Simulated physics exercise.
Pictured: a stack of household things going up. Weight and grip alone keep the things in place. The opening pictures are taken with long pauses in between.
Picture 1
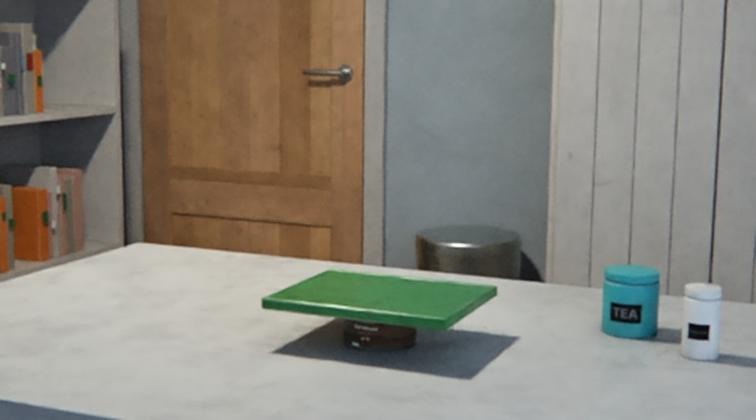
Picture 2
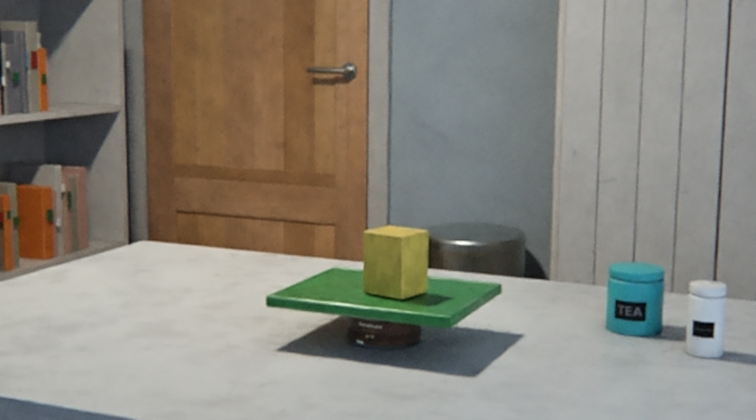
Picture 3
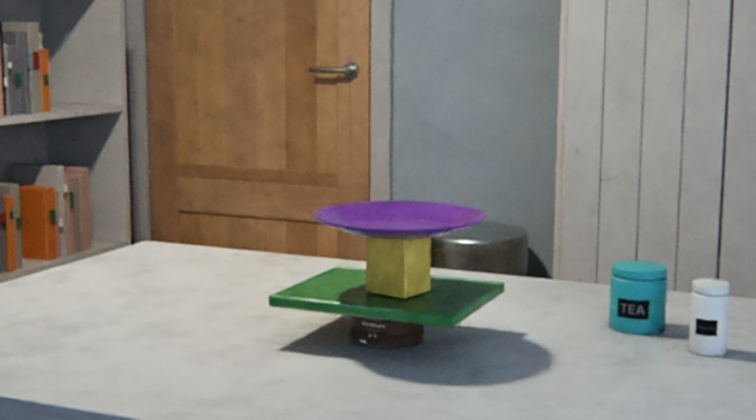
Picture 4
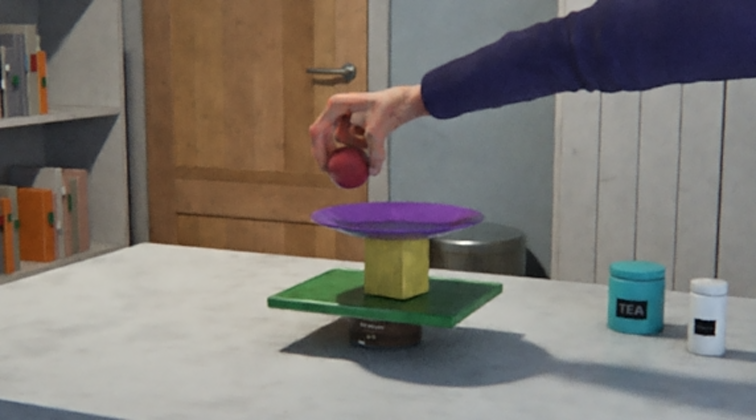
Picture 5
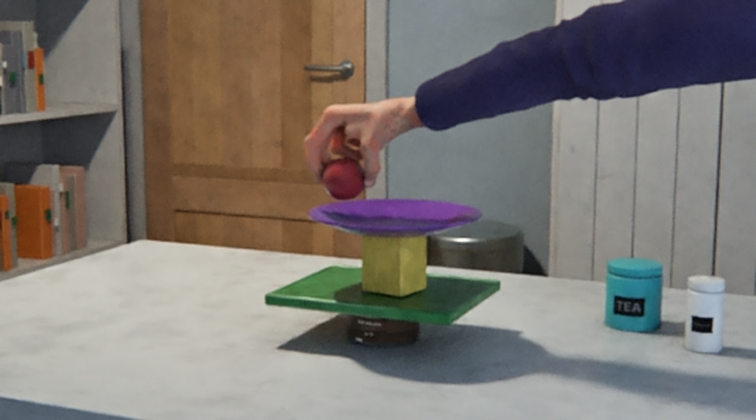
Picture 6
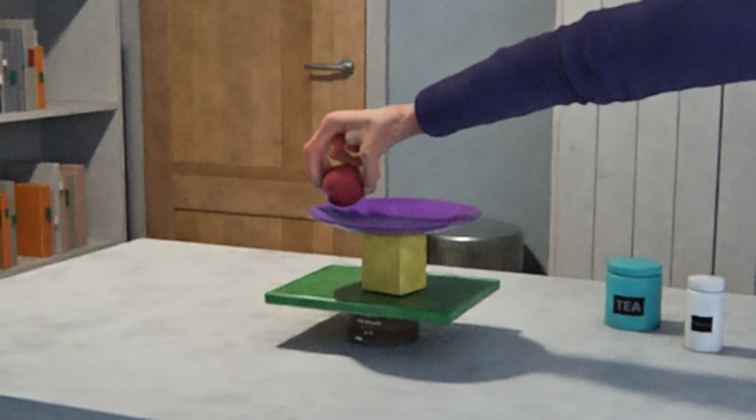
To begin with, a green tray sits on a small dark base on a grey table, beside a turquoise tea jar and a white one. A yellow block appears on the tray, then a purple dish on top of it. A hand reaches in from the right and lowers a red tomato onto the dish's left side.
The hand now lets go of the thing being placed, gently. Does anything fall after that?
Most likely the pile will stay as built.
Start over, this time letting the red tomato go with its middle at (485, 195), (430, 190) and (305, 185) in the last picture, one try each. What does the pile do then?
Topples over, stays standing, topples over.
Then, 0.90 s later than the last frame, all is still.
Then, 2.00 s later than the last frame, red tomato resting near (344, 187).
When it is over, all 7 as before. End places, in pixels of the last picture, red tomato near (344, 187). The pile holds.
